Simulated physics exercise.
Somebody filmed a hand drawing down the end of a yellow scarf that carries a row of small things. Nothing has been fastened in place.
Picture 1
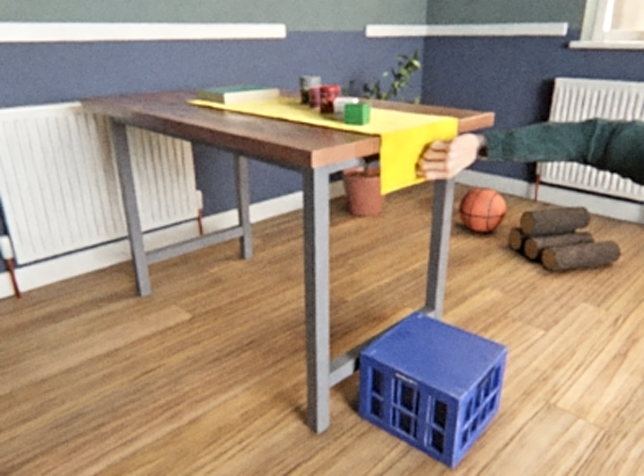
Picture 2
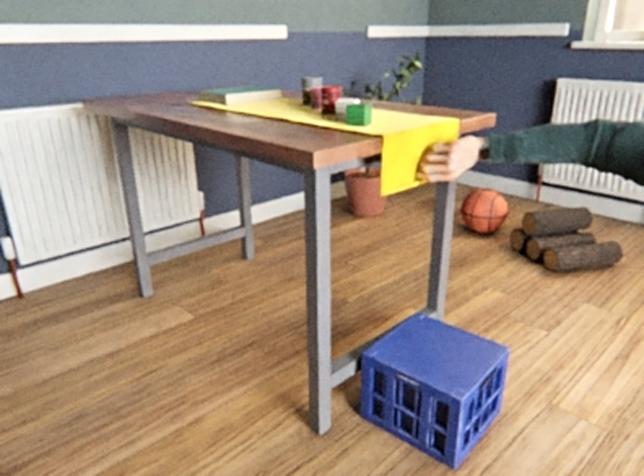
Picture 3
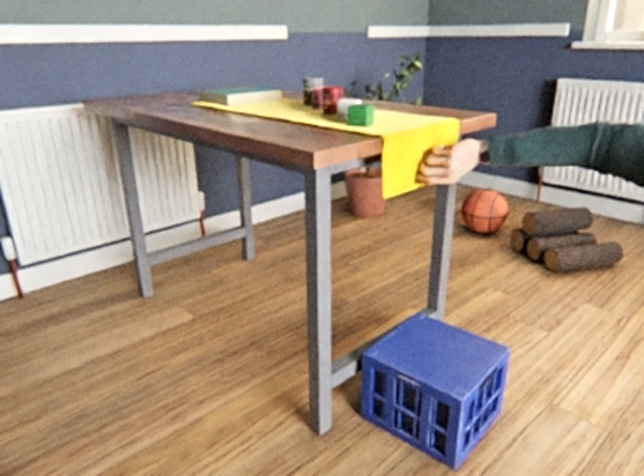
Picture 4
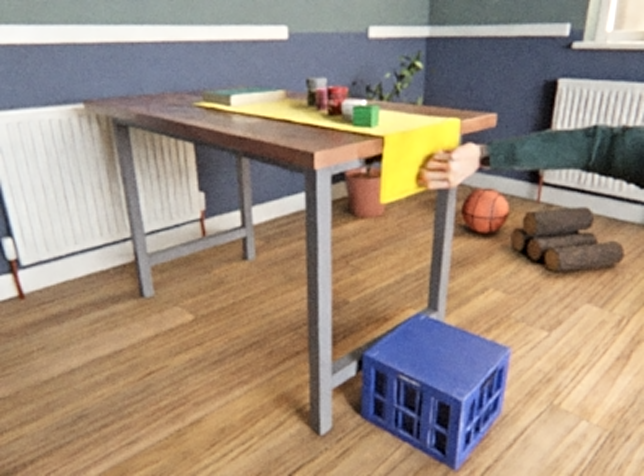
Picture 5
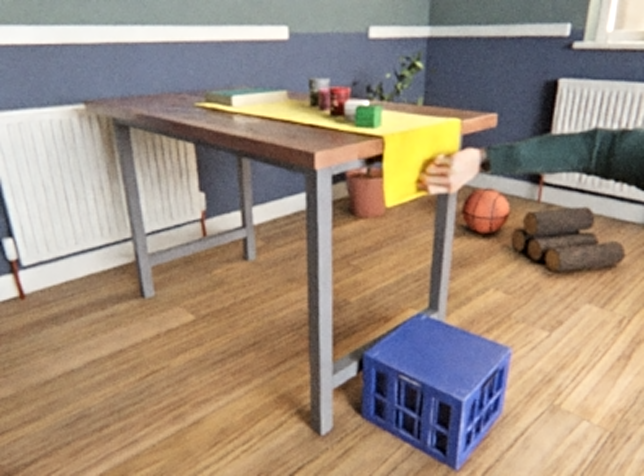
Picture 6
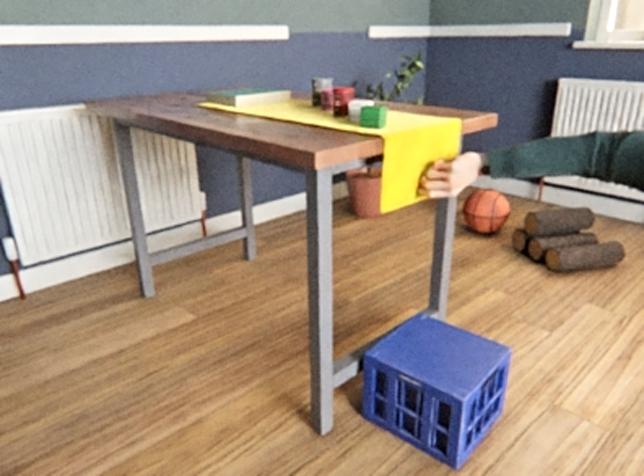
To begin with, a hand at the right grips the hanging end of a yellow scarf on a wooden table, where a row of small objects sits. The hand draws the cloth down little by little, and the objects, a green cube foremost, ride slightly toward the table's near edge, all still upright.
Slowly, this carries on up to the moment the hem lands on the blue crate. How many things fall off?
I predict that four objects will leave the top.
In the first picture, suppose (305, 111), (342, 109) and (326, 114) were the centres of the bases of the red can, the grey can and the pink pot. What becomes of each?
Briefly: Red can drops; grey can drops; pink pot drops.
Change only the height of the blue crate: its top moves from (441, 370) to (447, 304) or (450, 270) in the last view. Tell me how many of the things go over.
That would be 2 and 1.
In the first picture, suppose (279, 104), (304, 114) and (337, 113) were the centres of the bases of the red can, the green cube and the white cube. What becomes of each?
Outcome: Red can keeps its perch; green cube is gone; white cube is gone.
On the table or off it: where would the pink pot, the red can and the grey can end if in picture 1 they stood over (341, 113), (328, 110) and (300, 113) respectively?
The pink pot ends up off; the red can ends up off; the grey can ends up off.
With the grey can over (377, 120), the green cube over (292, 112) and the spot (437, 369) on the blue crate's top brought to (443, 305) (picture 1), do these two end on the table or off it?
The grey can ends up off the top and the green cube ends up still on top.
Early on, hem near (419, 266); green cube and white cube gone.
Midway, hem near (417, 323); green cube, white cube and red can gone.
Finally, hem on the crate; green cube, white cube, red can and pink pot gone. Over the edge go four.
